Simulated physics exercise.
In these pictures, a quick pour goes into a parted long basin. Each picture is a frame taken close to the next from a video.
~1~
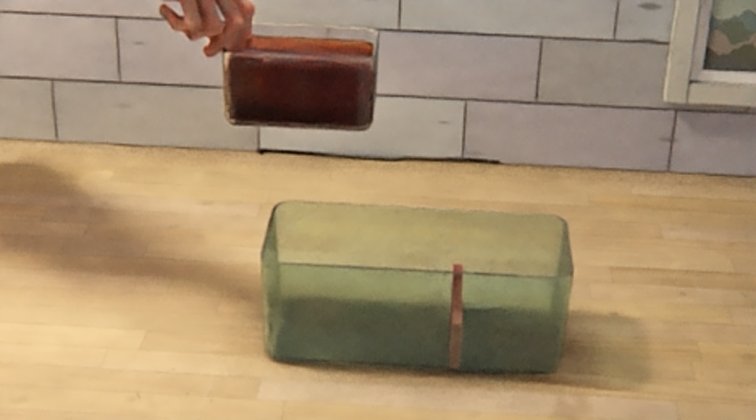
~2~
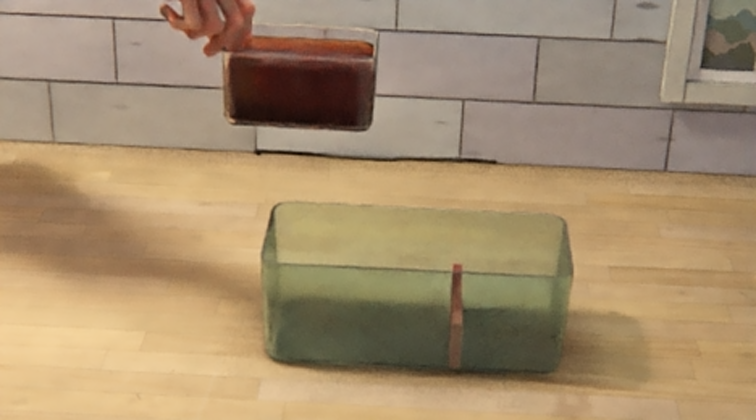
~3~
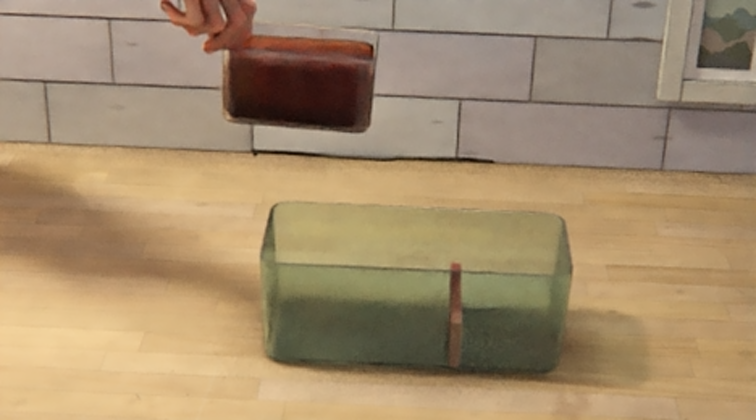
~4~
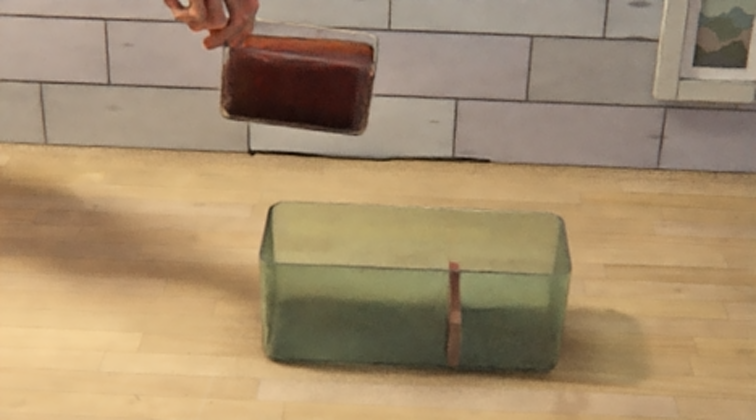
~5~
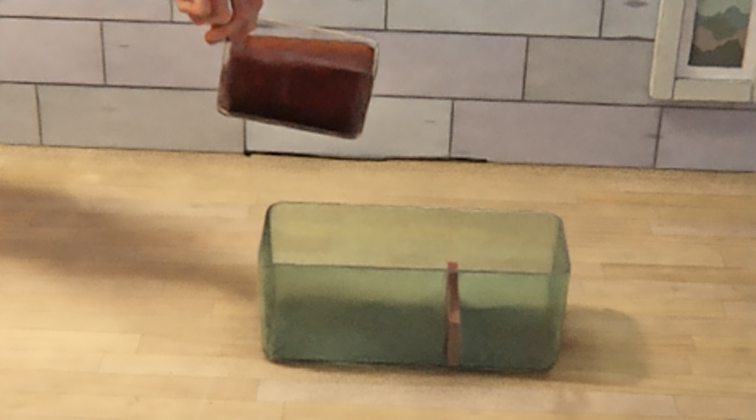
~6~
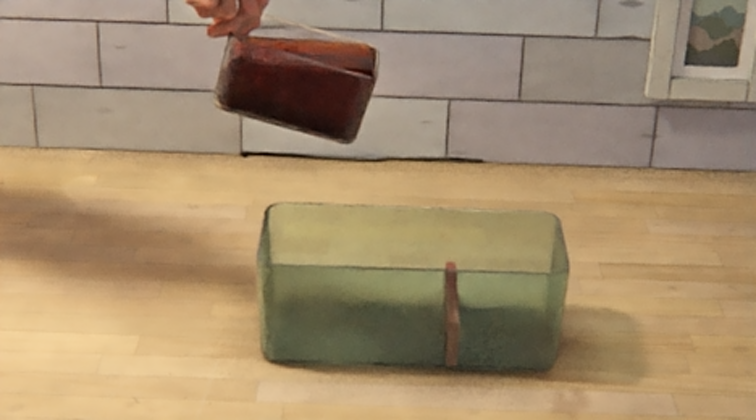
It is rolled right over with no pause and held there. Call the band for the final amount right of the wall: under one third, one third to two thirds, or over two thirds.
Band: One third to two thirds.
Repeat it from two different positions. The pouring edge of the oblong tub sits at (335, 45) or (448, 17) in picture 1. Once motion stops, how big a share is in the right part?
It comes to about 0 %, followed by about 70 %.
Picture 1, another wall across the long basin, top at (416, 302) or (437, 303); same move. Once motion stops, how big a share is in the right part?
The first placement gives around 65 percent, the second 60 percent.
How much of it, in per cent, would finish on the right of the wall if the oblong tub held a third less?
Roughly 10 in a hundred.
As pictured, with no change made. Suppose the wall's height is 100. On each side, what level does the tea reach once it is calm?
Left: About 30; right: About 50.
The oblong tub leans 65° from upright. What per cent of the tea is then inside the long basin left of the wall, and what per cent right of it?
Left: Roughly 5 %; right: Roughly 5 %.
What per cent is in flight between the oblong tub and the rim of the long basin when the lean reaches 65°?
Roughly 40 percent.
A moment on, the oblong tub is tipped part way and 48 per cent is still to pour, 7 is left of the wall and 7 right of it.
Next, the oblong tub is tipped on its side and 13 per cent is still to pour, 27 is left of the wall and 47 right of it.
Then the oblong tub is tipped on its side and 3 per cent is still to pour, 42 is left of the wall and 47 right of it.
Later the oblong tub is tipped on its side and 0 per cent is still to pour, 46 is left of the wall and 47 right of it.
At rest 47 per cent lies left of the wall, 47 right of it and 6 outside.
